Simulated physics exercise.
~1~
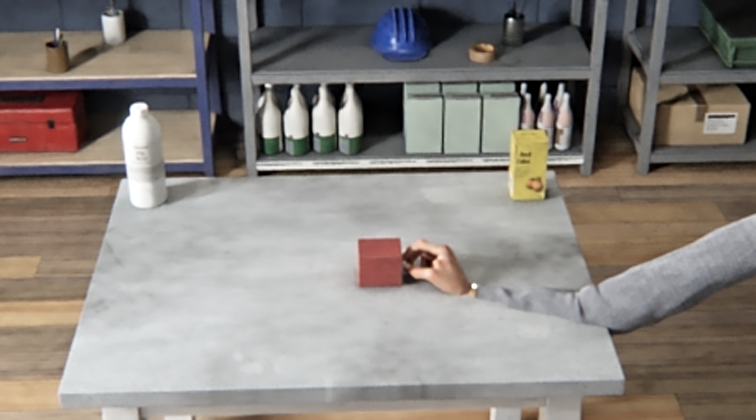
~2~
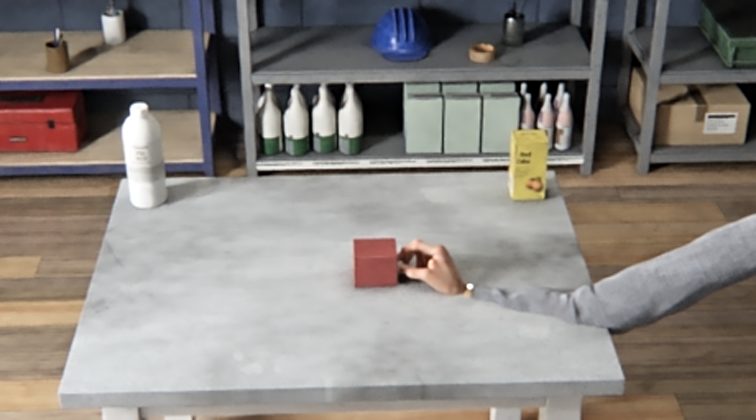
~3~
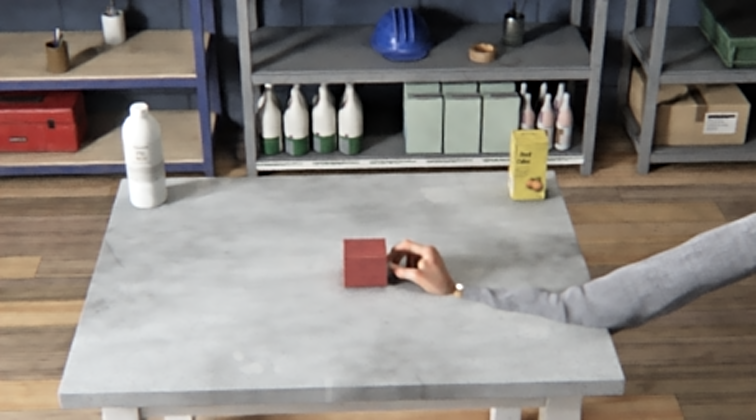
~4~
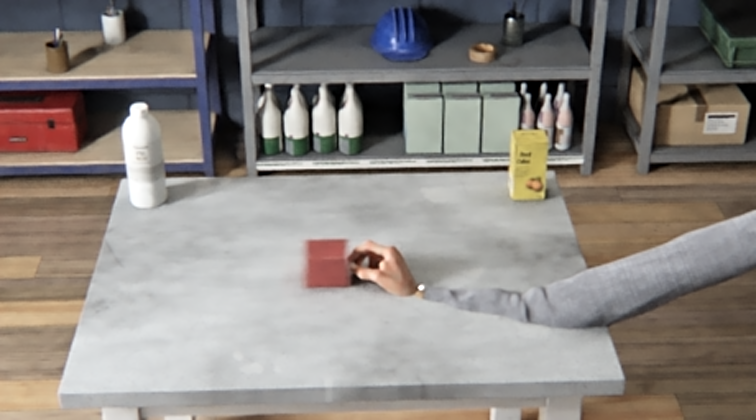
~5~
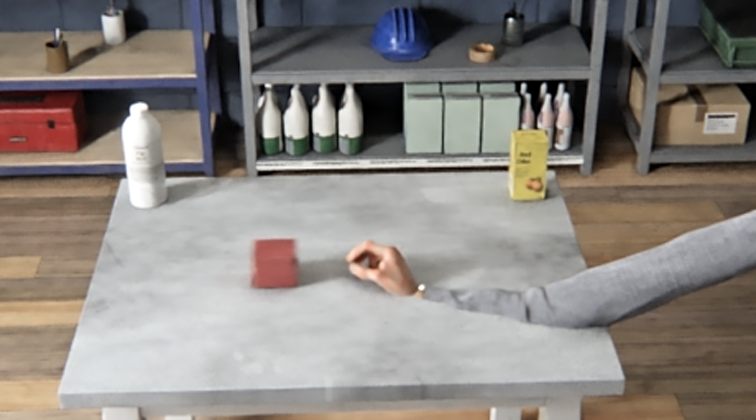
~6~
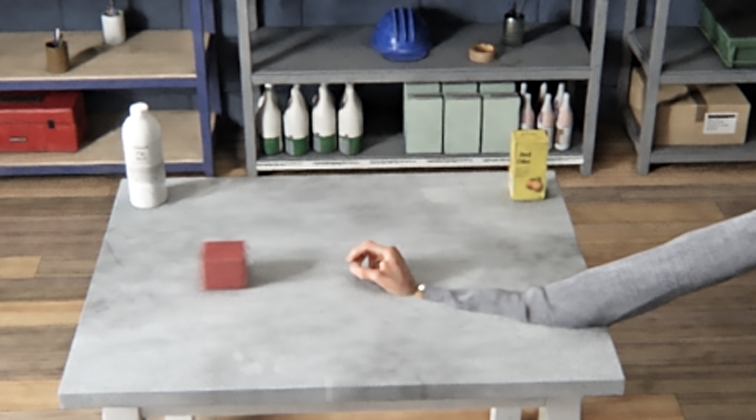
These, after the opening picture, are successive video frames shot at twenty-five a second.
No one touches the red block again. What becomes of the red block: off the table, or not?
It is shed by the table.
Then, 0.30 s after the last picture, red block now off the table.
Then, 0.50 s after the last picture, things are still on the move.
By the end, off the table, red block.
